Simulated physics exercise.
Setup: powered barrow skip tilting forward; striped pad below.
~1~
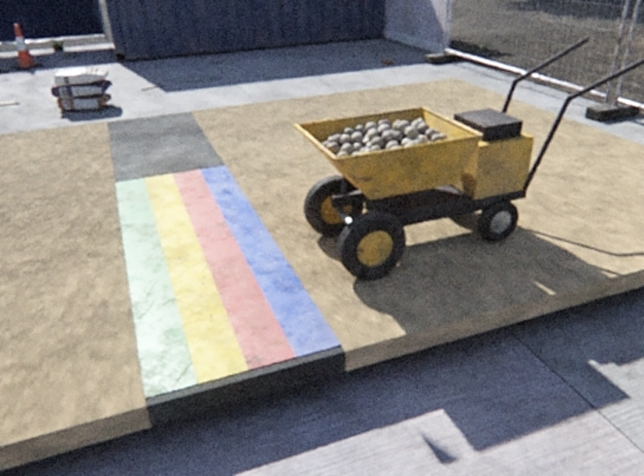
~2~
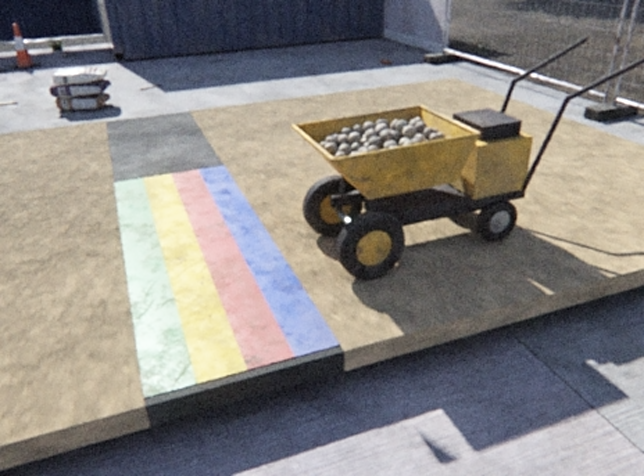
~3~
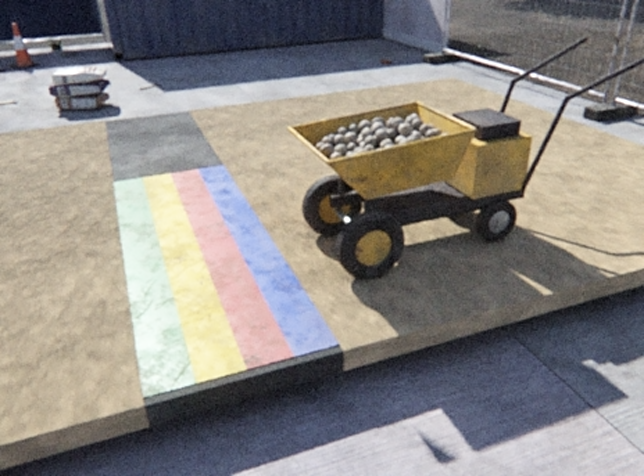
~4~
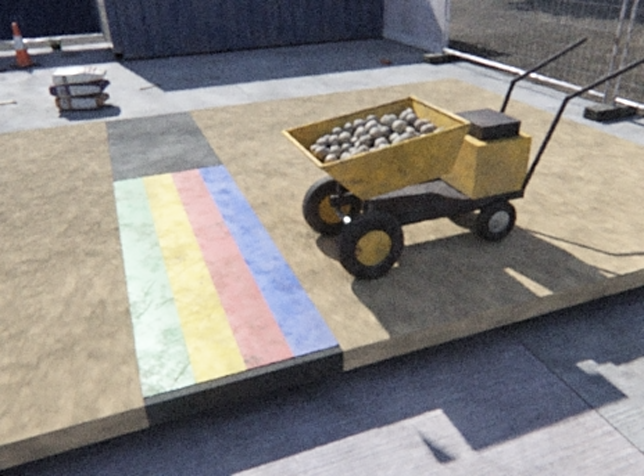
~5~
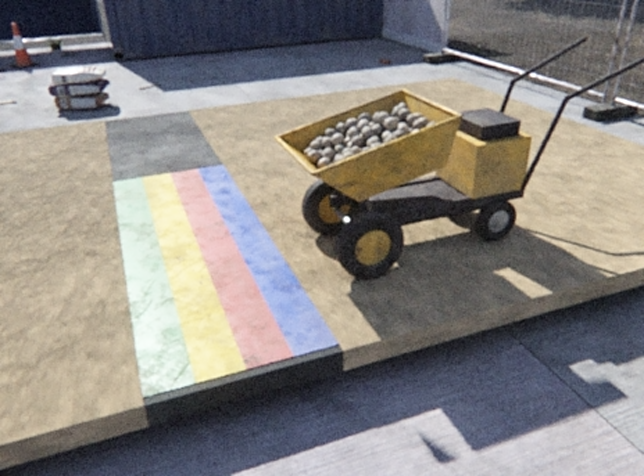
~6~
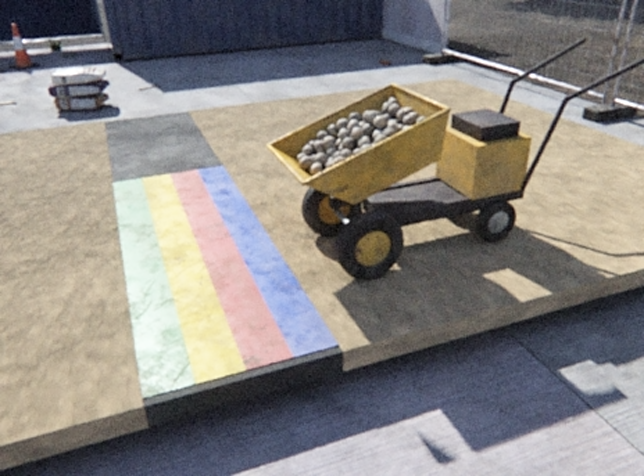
We see a yellow wheeled barrow loaded with rounded stones beside a pad striped green, yellow, red and blue; its skip sits level at first, then tilts gradually forward to the left while the wheels stay in place.
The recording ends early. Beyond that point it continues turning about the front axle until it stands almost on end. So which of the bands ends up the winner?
The winner is the red band.
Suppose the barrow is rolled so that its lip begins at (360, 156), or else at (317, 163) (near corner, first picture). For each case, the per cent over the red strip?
The shares come out close to 30 and 20 per cent, in that order.
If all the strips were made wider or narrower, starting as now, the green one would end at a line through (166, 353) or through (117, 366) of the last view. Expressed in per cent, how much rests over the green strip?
10 % and 10 %.
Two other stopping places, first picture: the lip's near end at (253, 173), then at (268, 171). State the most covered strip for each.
I would say that green strip the first time, then the green strip the next.
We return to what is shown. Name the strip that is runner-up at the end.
That yellow strip.
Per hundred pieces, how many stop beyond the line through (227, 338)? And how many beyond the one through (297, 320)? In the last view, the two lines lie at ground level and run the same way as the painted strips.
About 30 and 70 %.
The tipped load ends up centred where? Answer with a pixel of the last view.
The centre comes to rest close to (215, 281).
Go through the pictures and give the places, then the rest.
The first picture shows lip of the skip at (336, 160), level; top of the load at (397, 138), river pebbles; blue strip at (299, 316); red strip at (256, 327); yellow strip at (211, 338); green strip at (164, 350).
The second picture shows lip of the skip at (334, 161), level; top of the load at (394, 137).
The third picture shows lip of the skip at (329, 163), tipped barely; top of the load at (391, 136).
The fourth picture shows lip of the skip at (322, 168), tipped a little; top of the load at (400, 137).
The fifth picture shows lip of the skip at (313, 174), tipped a little; top of the load at (403, 129).
The sixth picture shows lip of the skip at (304, 184), tipped clearly; top of the load at (394, 125); blue strip at (297, 317); red strip at (254, 327); yellow strip at (209, 339); green strip at (161, 350).
Soon, skip tipped steeply; all in the skip.
A while on, skip tipped right over; about two thirds in the skip; a stray few over the blue strip; about a quarter over the red strip; a small part over the yellow strip.
Towards the end, skip tipped right over; about a quarter in the skip; a stray few over the blue strip; about a third over the red strip; about a quarter over the yellow strip; a small part over the green strip; a small part off the paint.
Finally, skip tipped right over; about a quarter in the skip; a stray few over the blue strip; about a third over the red strip; about a quarter over the yellow strip; a small part over the green strip; a small part off the paint.
